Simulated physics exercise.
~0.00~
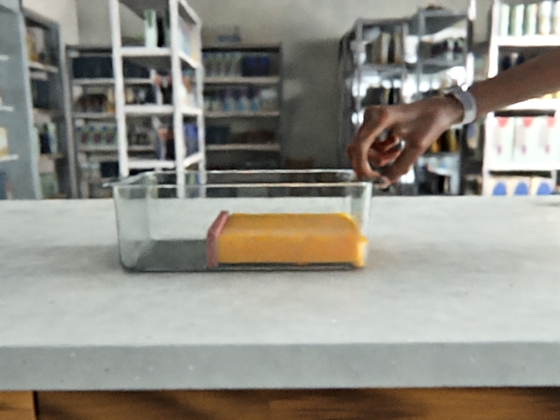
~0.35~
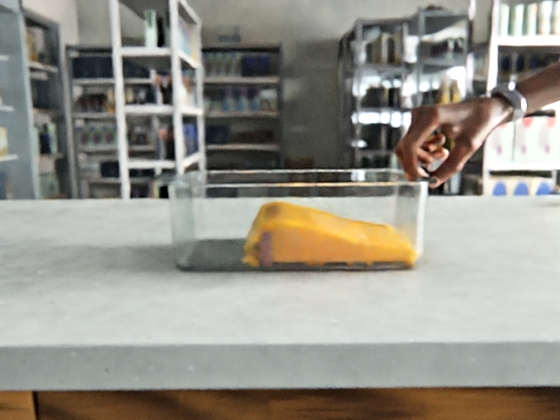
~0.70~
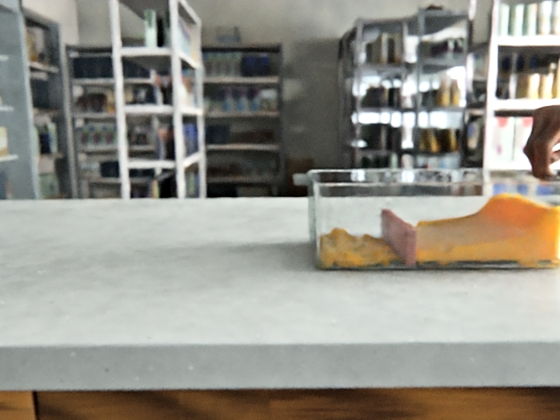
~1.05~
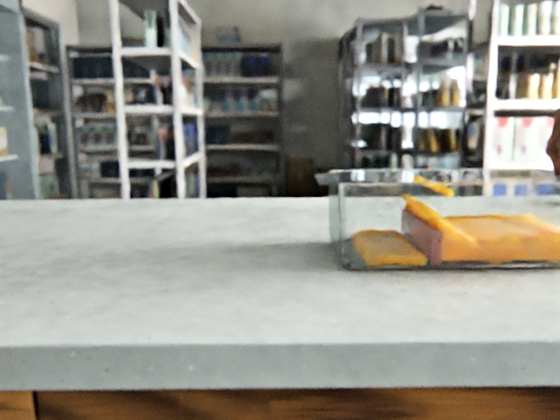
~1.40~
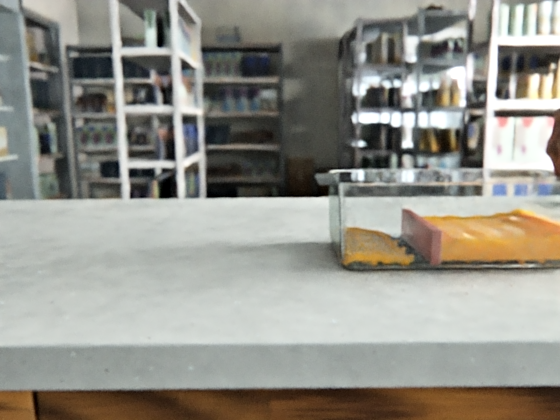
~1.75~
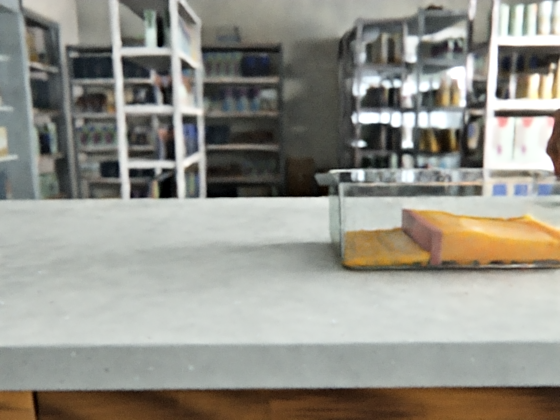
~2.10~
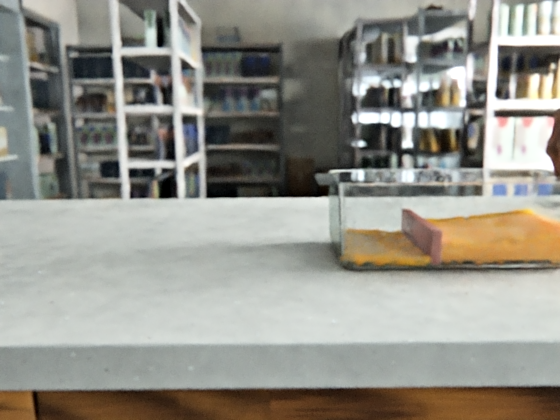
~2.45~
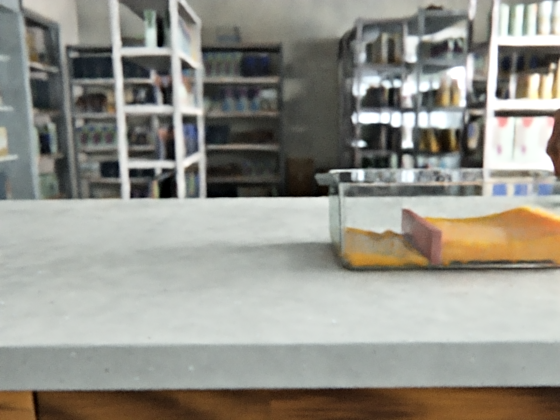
A hand pulls a clear tub right, and some orange juice spills over its divider leftward.
